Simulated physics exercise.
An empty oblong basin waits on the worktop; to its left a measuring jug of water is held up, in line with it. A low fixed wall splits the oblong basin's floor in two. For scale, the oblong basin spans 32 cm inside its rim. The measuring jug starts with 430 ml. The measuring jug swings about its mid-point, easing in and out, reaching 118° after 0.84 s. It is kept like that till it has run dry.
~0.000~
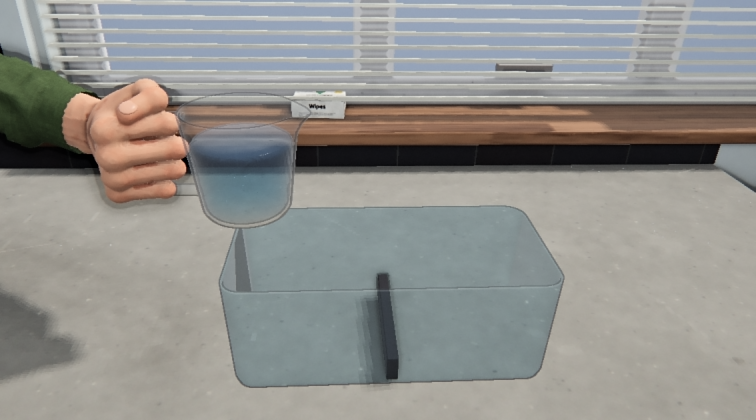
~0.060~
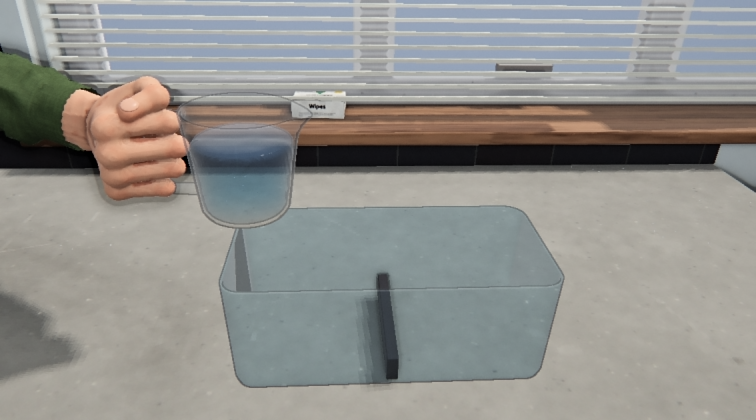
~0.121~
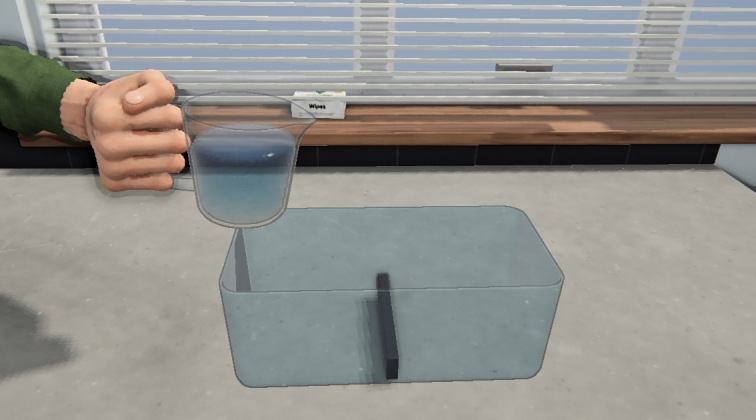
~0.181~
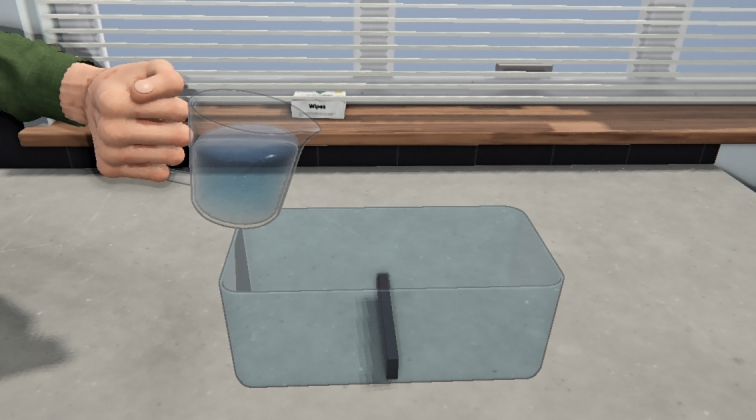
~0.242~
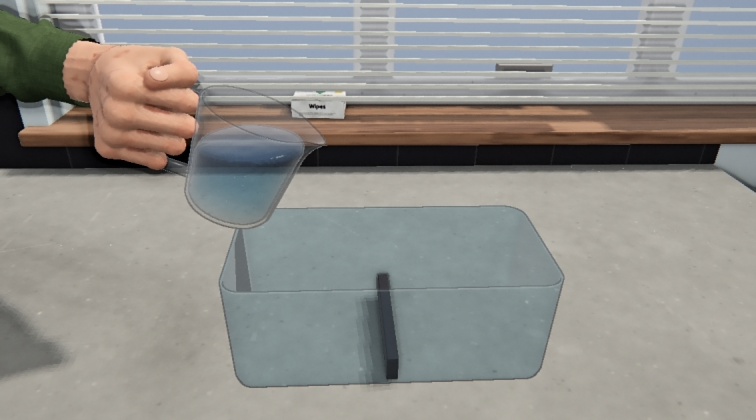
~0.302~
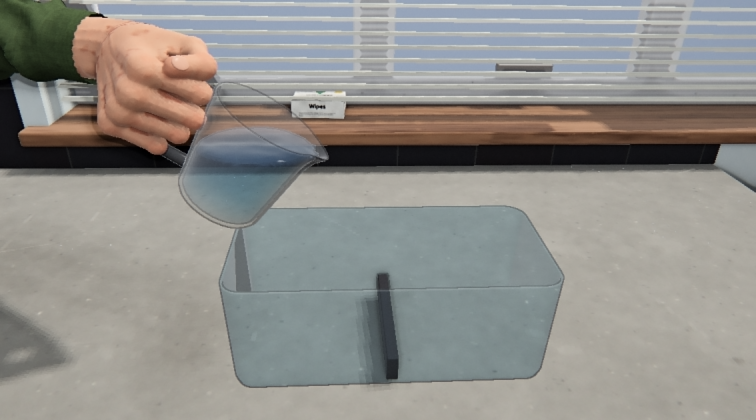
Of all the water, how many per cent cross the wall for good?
Roughly 14 per cent is past the wall.
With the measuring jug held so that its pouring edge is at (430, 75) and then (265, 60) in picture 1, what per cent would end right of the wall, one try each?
In turn about 85 and 10 per cent.
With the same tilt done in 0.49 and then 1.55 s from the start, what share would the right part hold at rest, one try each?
First 15, then 15 per cent.
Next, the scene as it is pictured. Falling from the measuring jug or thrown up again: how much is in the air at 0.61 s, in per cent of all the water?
About 20 per cent.
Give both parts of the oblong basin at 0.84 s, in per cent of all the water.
Left about 88, right about 6.
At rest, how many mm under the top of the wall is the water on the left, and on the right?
Left about 12 mm, right about 26 mm.
By 0.61 s the tilt is 98° and 46 per cent is still to pour, 32 is left of the wall and 1 right of it.
By 0.84 s the tilt is 118° and 2 per cent is still to pour, 87 is left of the wall and 6 right of it.
By 1.08 s the tilt is 118° and 0 per cent is still to pour, 86 is left of the wall and 12 right of it.
By 1.34 s the tilt is 118° and 0 per cent is still to pour, 85 is left of the wall and 14 right of it.
At rest 85 per cent lies left of the wall, 14 right of it and 2 outside.
